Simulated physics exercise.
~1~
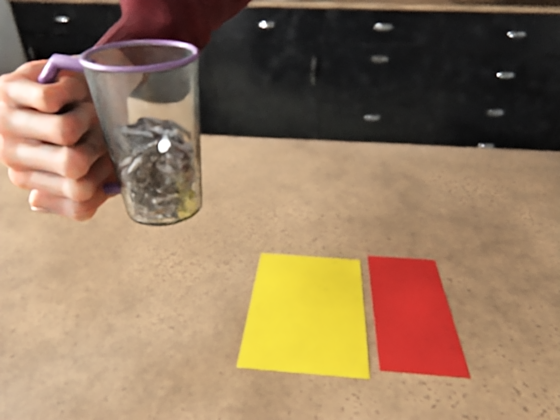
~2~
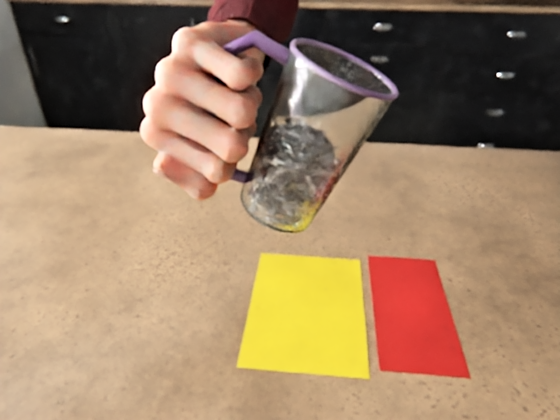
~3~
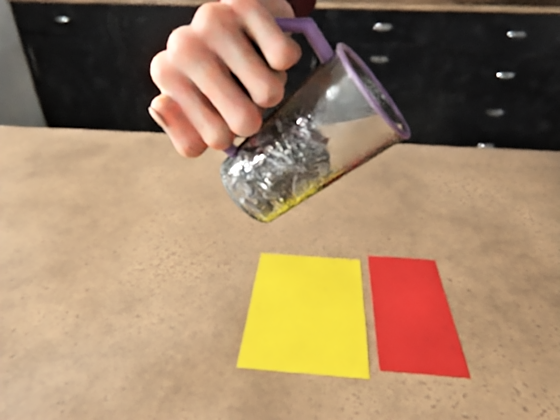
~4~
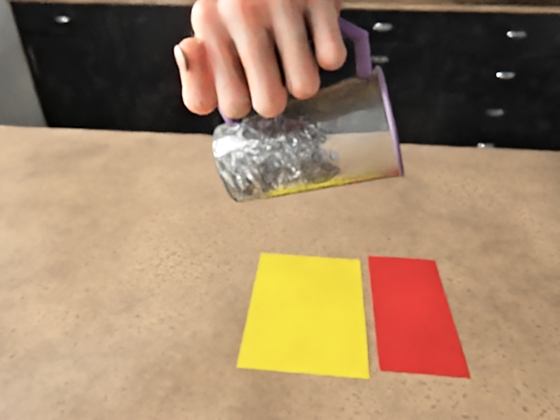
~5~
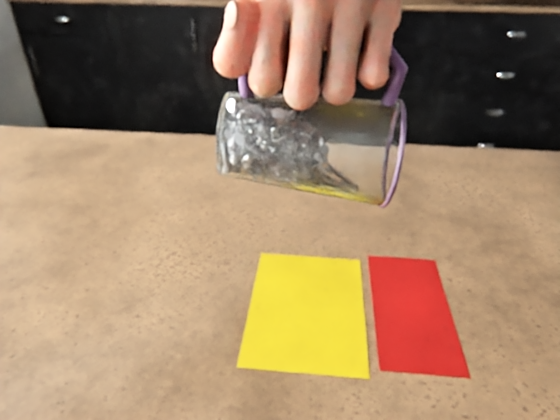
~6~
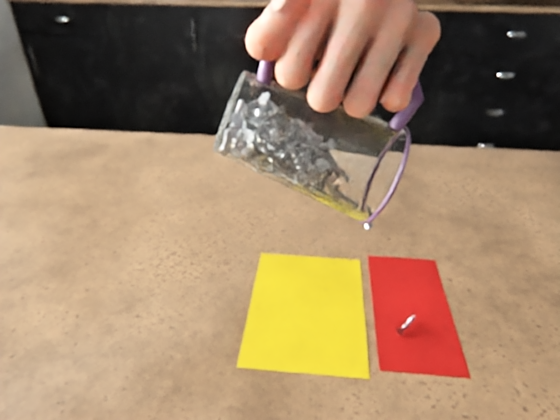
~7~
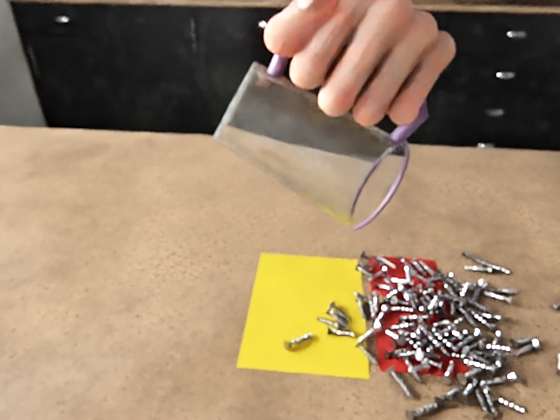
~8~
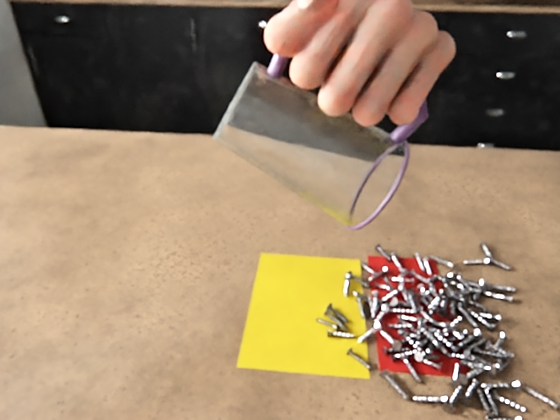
A hand tips a clear cup, spilling metal screws mostly over the red mat and table.
